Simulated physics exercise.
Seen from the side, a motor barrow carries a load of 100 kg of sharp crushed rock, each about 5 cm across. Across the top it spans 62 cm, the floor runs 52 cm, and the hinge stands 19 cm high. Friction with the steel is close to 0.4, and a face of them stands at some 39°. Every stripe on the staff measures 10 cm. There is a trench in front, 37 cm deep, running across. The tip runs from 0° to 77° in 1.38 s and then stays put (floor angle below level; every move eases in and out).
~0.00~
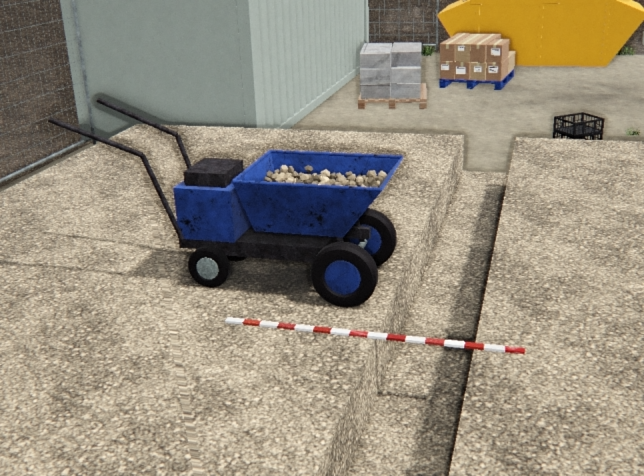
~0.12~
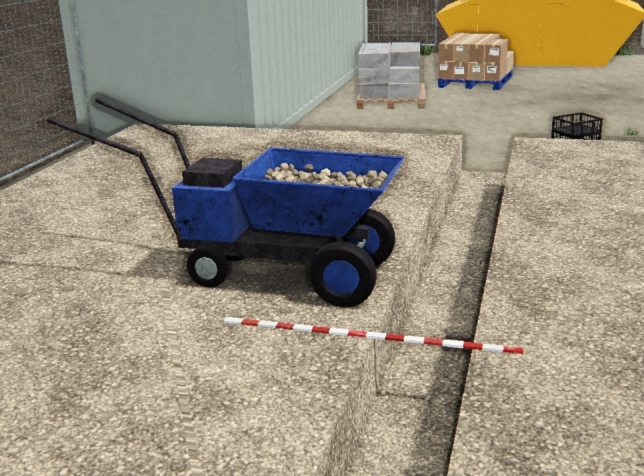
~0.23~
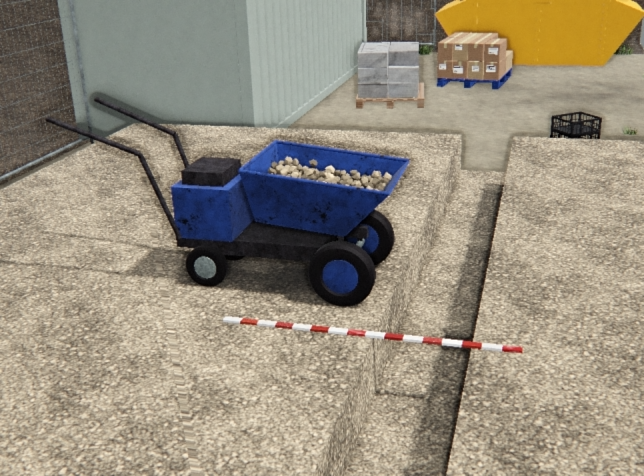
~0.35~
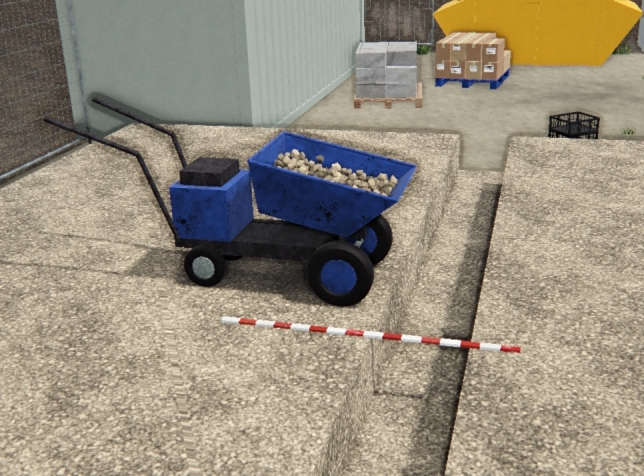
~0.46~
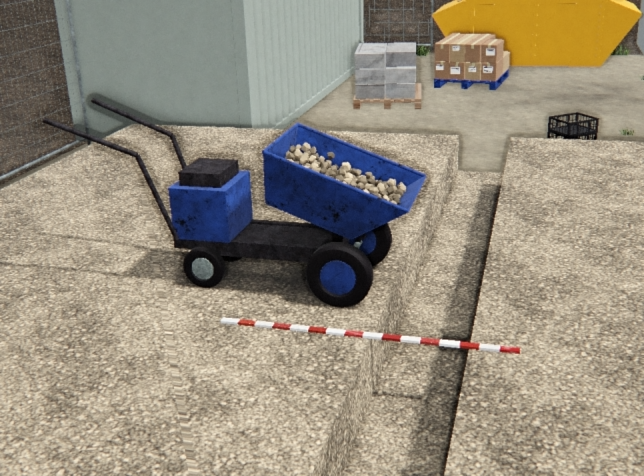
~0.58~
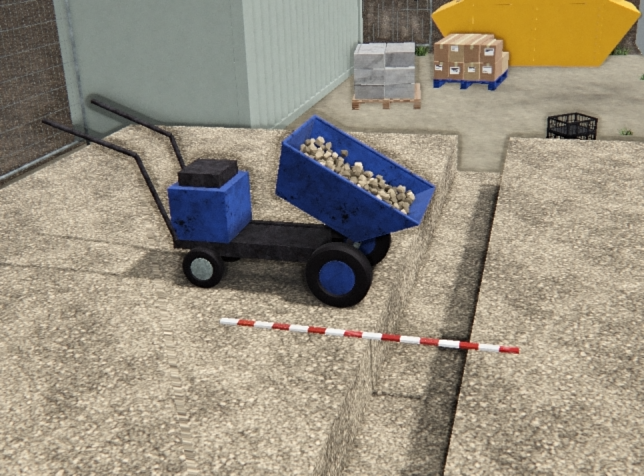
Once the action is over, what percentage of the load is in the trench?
About 85 in every hundred.
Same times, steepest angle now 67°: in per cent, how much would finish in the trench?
The trench would hold about 55% of it.
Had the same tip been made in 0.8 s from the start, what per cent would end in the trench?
Estimate: About 75 %.
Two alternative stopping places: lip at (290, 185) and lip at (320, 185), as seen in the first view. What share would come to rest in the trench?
I'd expect close to 45 per cent at the first and 100 per cent at the second.
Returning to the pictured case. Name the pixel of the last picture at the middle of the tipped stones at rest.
(458, 338).
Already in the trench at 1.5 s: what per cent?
Roughly 25% by that time.
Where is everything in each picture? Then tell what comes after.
Lip at (381, 190), floor tilted 0°, highest stones at (329, 178), in the first picture.
Lip at (383, 191), floor tilted 2°, highest stones at (305, 177); the stones move at 0.2 m/s on average, in the second picture.
Lip at (389, 194), floor tilted 6°, highest stones at (293, 170); the stones move at 0.4 m/s on average, in the third picture.
The skip is at 12°, its lip at (397, 201); the top of the load is at (291, 162); the stones move at 0.5 m/s on average, in the fourth picture.
Lip at (408, 212), floor tilted 20°, highest stones at (301, 153); the stones move at 0.6 m/s on average, in the fifth picture.
The skip is at 29°, its lip at (419, 224); the top of the load is at (312, 148); the stones move at 0.7 m/s on average, in the sixth picture.
After 1.0 s the floor is at 65°; 100 % in the skip; the foremost stones are at (437, 254).
After 1.5 s the floor is at 77°; 68 % in the skip, 26 % in the trench, 7 % past the trench; the foremost stones are at (507, 301).
After 1.8 s the floor is at 77°; 30 % in the skip, 55 % in the trench, 15 % past the trench; the foremost stones are at (546, 301).
After 3.8 s the floor is at 77°; 0 % in the skip, 85 % in the trench, 15 % past the trench; the foremost stones are at (554, 301).
